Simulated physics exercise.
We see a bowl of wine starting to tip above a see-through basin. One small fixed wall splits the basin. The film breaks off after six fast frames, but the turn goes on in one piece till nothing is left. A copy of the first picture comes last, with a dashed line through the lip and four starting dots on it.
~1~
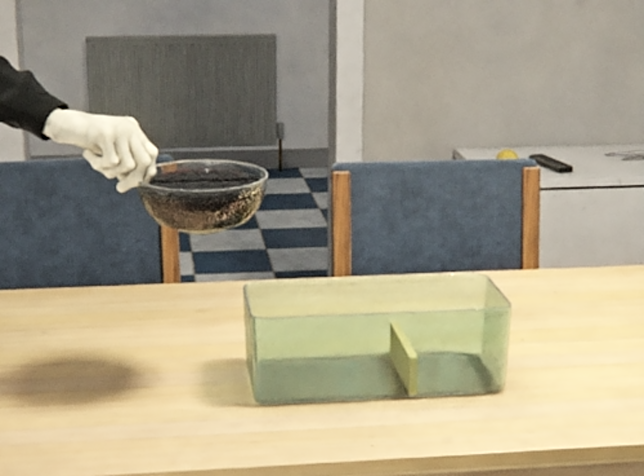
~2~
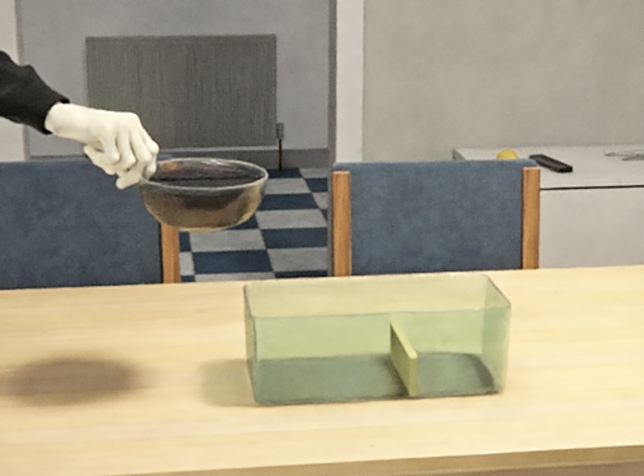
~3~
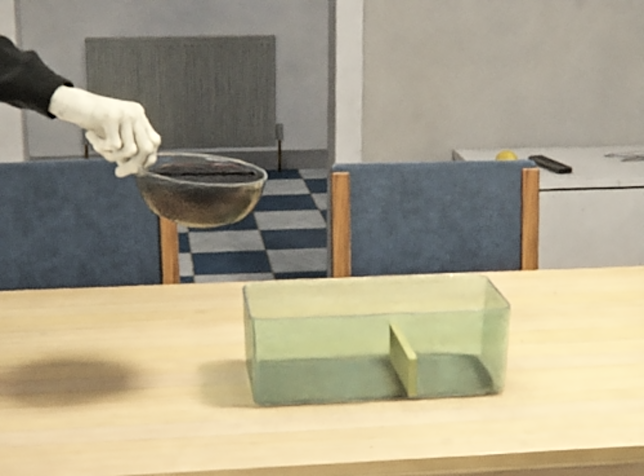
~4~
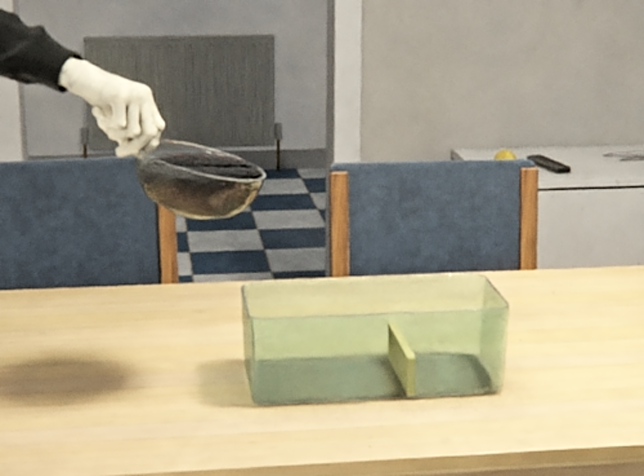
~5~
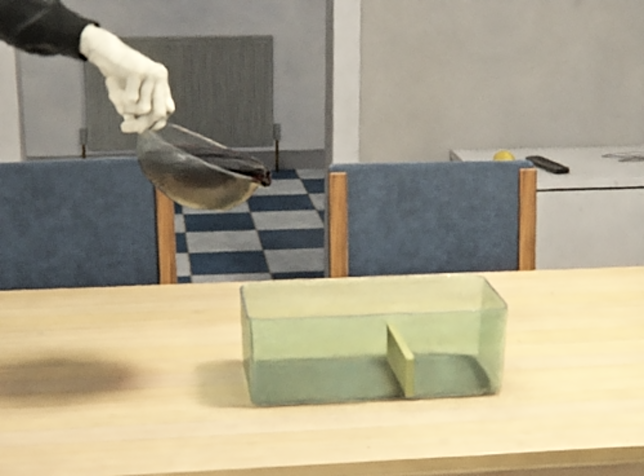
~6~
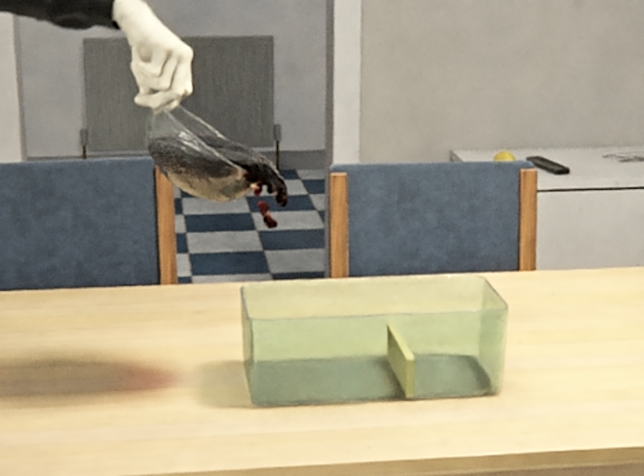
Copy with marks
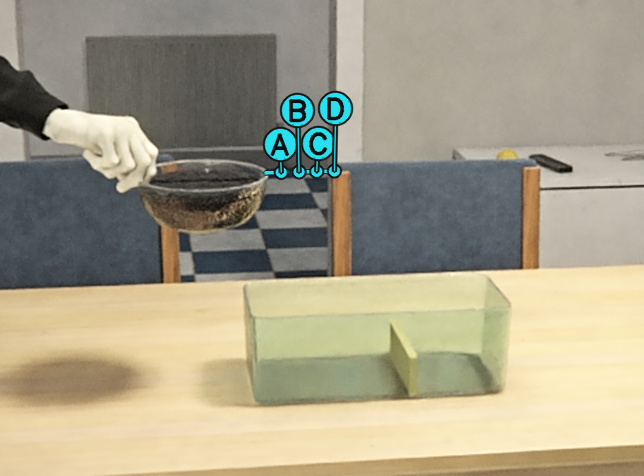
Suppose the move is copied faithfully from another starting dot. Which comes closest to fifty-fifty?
Go for B.
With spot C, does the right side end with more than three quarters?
No.
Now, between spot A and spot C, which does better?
That would be C.
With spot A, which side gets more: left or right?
More ends on the left.
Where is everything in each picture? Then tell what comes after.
Upright, lip at (265, 172); basin from (253, 403) to (505, 390); top of the wall at (403, 338); nothing has left yet.
Upright, lip at (265, 173); nothing has left yet.
Tipped about 7°, lip at (264, 173); nothing has left yet.
Tipped about 15°, lip at (263, 173); wine is over the lip, down to (263, 173).
Tipped about 25°, lip at (262, 174); wine is over the lip, down to (268, 181).
Tipped about 37°, lip at (262, 174); wine is over the lip, down to (272, 225).
On the marked copy, A at (281, 172); B at (299, 171); C at (316, 171); D at (334, 170).
With A, about 79 % ends left of the wall and 18 % right of it; 3 % is lost outside.
With B, about 51 % ends left of the wall and 47 % right of it; 3 % is lost outside.
With C, about 30 % ends left of the wall and 67 % right of it; 3 % is lost outside.
With D, about 23 % ends left of the wall and 74 % right of it; 3 % is lost outside.
